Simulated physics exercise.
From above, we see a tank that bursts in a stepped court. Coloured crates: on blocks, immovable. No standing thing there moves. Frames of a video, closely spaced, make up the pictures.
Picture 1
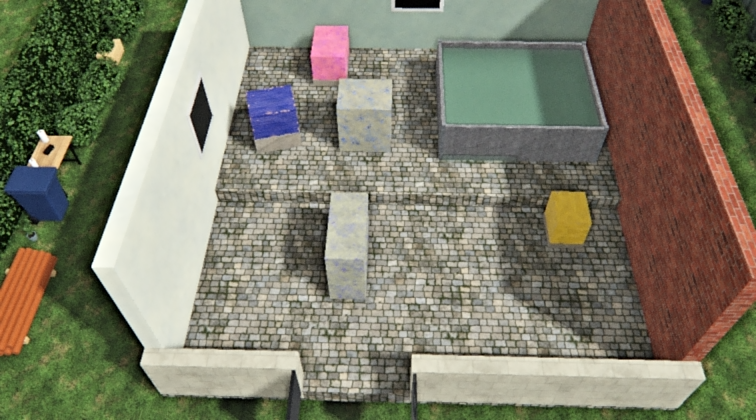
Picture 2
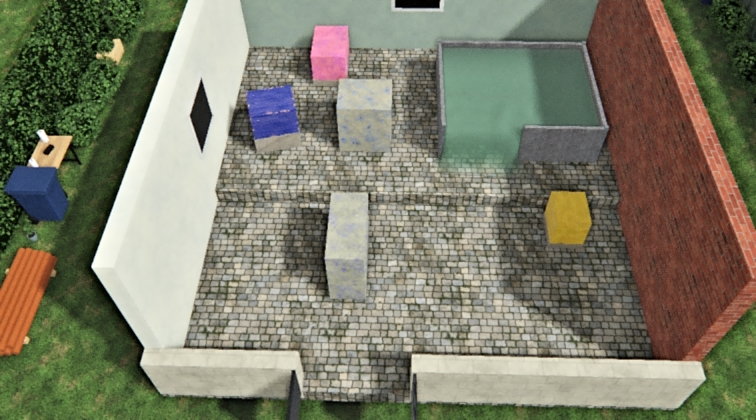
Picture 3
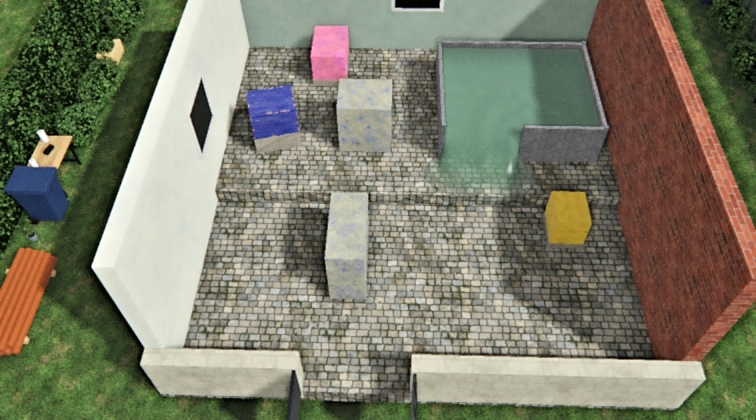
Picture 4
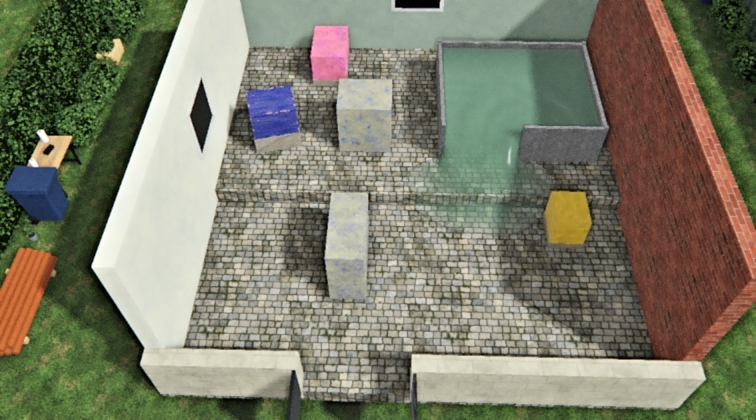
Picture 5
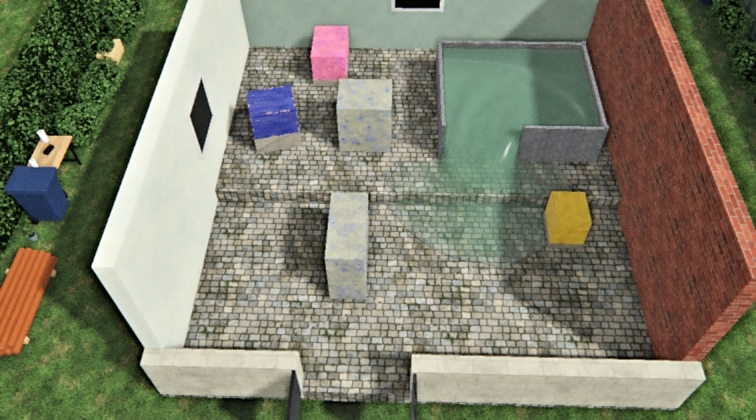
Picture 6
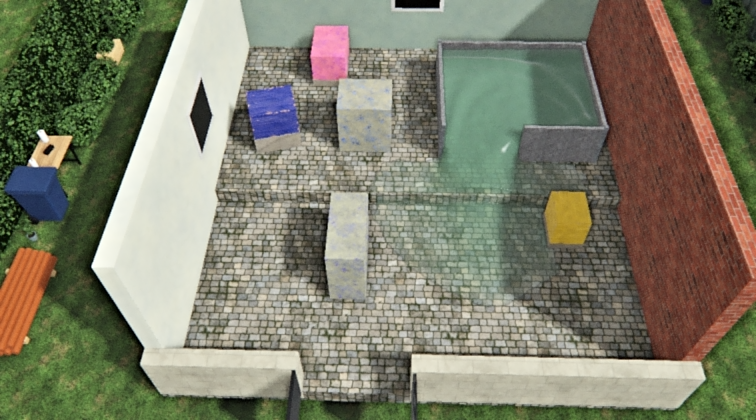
A large tank of greenish water burst open at its front left in a walled stone courtyard, and the water poured out, spreading down over the step and fanning across the lower paving between unmoving crates.
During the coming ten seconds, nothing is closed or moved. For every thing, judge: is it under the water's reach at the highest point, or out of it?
In order: The pink crate will not be touched; the yellow crate will be touched; the blue crate will not be touched.
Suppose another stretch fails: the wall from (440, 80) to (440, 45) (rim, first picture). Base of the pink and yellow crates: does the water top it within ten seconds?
The pink crate is reached, the yellow crate is not reached.
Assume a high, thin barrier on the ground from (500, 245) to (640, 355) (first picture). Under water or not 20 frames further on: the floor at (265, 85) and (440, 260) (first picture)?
As listed: Free of water, covered.
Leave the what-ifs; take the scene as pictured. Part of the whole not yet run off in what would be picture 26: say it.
Estimate: Near 88 %.
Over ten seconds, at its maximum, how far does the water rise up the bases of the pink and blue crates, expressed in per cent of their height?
About 0 percent and about 0 percent.
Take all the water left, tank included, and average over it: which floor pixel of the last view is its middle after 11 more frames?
Close to (496, 177), I reckon.
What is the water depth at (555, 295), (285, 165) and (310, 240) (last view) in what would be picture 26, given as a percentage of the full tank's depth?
Readings in sequence: 6, 0, 2 percent.
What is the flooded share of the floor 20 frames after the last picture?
It should be close to 50 %.
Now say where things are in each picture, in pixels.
In the first picture, the tank at (517, 86) is whole and still.
In the second picture, the front is at (436, 162), out from the gap at (481, 146).
In the third picture, water pours out at (481, 148) and has run to (519, 193).
In the fourth picture, water pours out at (481, 149) and has run to (509, 231).
In the fifth picture, the front is at (505, 261), out from the gap at (481, 150).
In the sixth picture, water pours out at (481, 149) and has run to (498, 301).
A moment on, water covers 30 % of the floor; the pink crate not reached, the yellow crate water round its plinth, the blue crate not reached.
Next, water covers 40 % of the floor; the pink crate not reached, the yellow crate water round its plinth, the blue crate not reached.
Then, water covers 50 % of the floor; the pink crate not reached, the yellow crate water round its plinth, the blue crate not reached.
Later, water covers 55 % of the floor; the pink crate not reached, the yellow crate water round its plinth, the blue crate not reached.
In the end, water covers 60 % of the floor; the pink crate stayed above the water, the yellow crate was topped, the blue crate stayed above the water.
